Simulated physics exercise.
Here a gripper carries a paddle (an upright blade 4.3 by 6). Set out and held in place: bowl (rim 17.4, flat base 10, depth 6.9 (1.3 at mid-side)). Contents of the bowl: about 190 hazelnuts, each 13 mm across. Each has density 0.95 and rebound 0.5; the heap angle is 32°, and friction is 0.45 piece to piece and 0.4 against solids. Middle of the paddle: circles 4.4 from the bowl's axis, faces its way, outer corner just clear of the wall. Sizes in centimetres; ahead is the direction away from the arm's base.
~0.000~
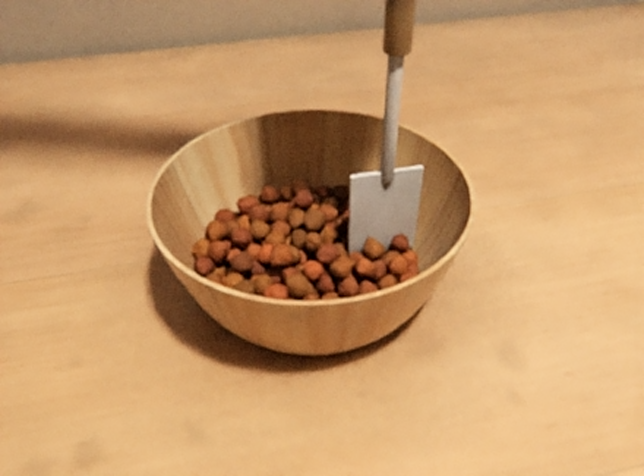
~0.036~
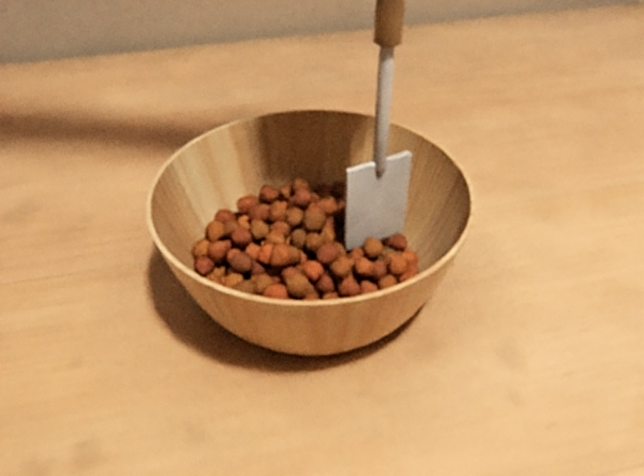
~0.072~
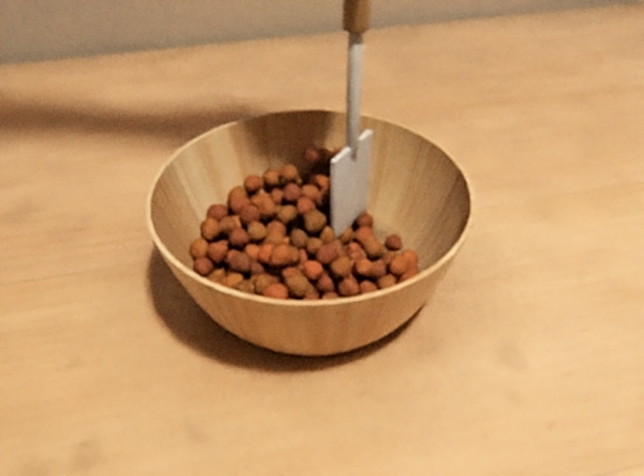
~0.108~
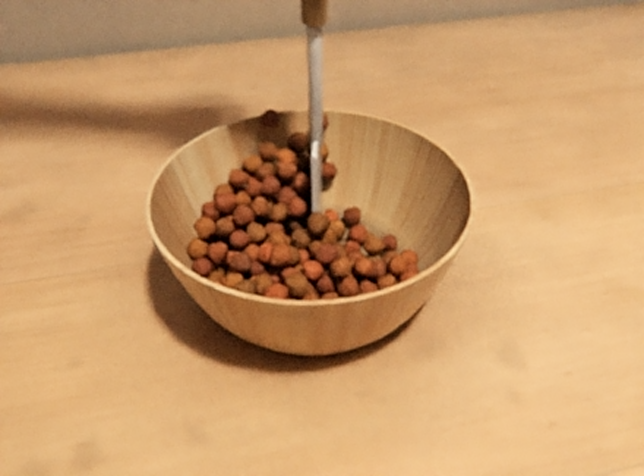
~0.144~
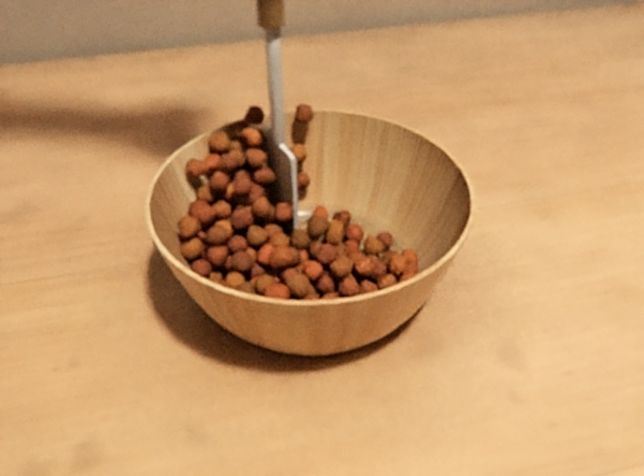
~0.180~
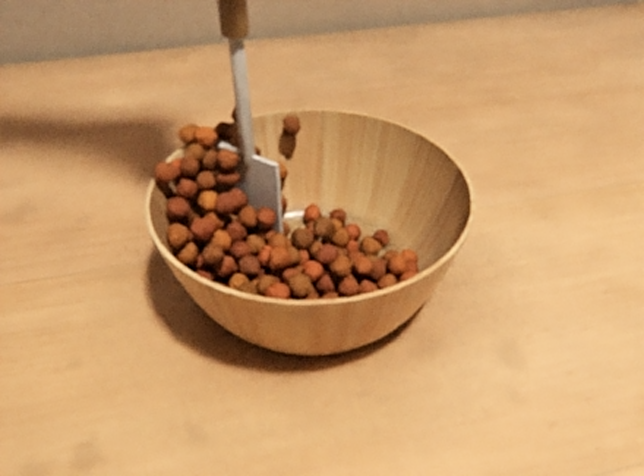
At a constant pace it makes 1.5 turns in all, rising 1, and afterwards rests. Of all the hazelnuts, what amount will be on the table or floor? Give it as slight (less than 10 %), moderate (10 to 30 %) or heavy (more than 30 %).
It is moderate.
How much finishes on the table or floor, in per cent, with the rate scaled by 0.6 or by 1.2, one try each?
It would be some 0 and 25 percent respectively.
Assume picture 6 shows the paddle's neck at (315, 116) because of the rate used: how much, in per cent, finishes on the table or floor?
Close to 0 in a hundred.
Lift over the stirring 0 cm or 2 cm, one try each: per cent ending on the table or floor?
Roughly 20 percent, then roughly 15 percent.
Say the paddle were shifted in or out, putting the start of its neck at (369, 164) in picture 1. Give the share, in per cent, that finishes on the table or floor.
About 5 %.
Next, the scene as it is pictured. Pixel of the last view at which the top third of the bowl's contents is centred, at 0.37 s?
(401, 251), roughly.
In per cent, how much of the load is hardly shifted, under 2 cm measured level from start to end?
Around 5 in a hundred, roughly.
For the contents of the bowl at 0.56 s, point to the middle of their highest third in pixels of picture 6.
Centre, approx.: (271, 167).
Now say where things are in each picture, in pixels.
The first frame shows paddle neck at (389, 148), 0° round; upper third of the load around (290, 248), from x 205 to 410, top at y 185; 191 in the bowl.
The second frame shows paddle neck at (381, 138), 13° round; upper third of the load around (295, 239), from x 205 to 410, top at y 185.
The third frame shows paddle neck at (353, 123), 43° round; upper third of the load around (292, 226), from x 200 to 410, top at y 155.
The fourth frame shows paddle neck at (316, 116), 73° round; upper third of the load around (275, 211), from x 200 to 410, top at y 120.
The fifth frame shows paddle neck at (278, 119), 103° round; upper third of the load around (244, 210), from x 190 to 410, top at y 115.
The sixth frame shows paddle neck at (246, 131), 132° round; upper third of the load around (225, 217), from x 165 to 410, top at y 115; 191 in the bowl.
By 0.37 s, 289° round, highest piece 9 above the table; 175 in the bowl, 7 on the table or floor, 9 in flight or on the tool.
By 0.56 s, 85° round, highest piece 8 above the table; 164 in the bowl, 22 on the table or floor, 5 in flight or on the tool.
By 0.85 s, 180° round, highest piece 6 above the table; 161 in the bowl, 30 on the table or floor.
By 1.55 s, 180° round, highest piece 5 above the table; 161 in the bowl, 30 on the table or floor.
Final count, 161 in the bowl, 30 on the table or floor. That is 16 % on the table or floor.
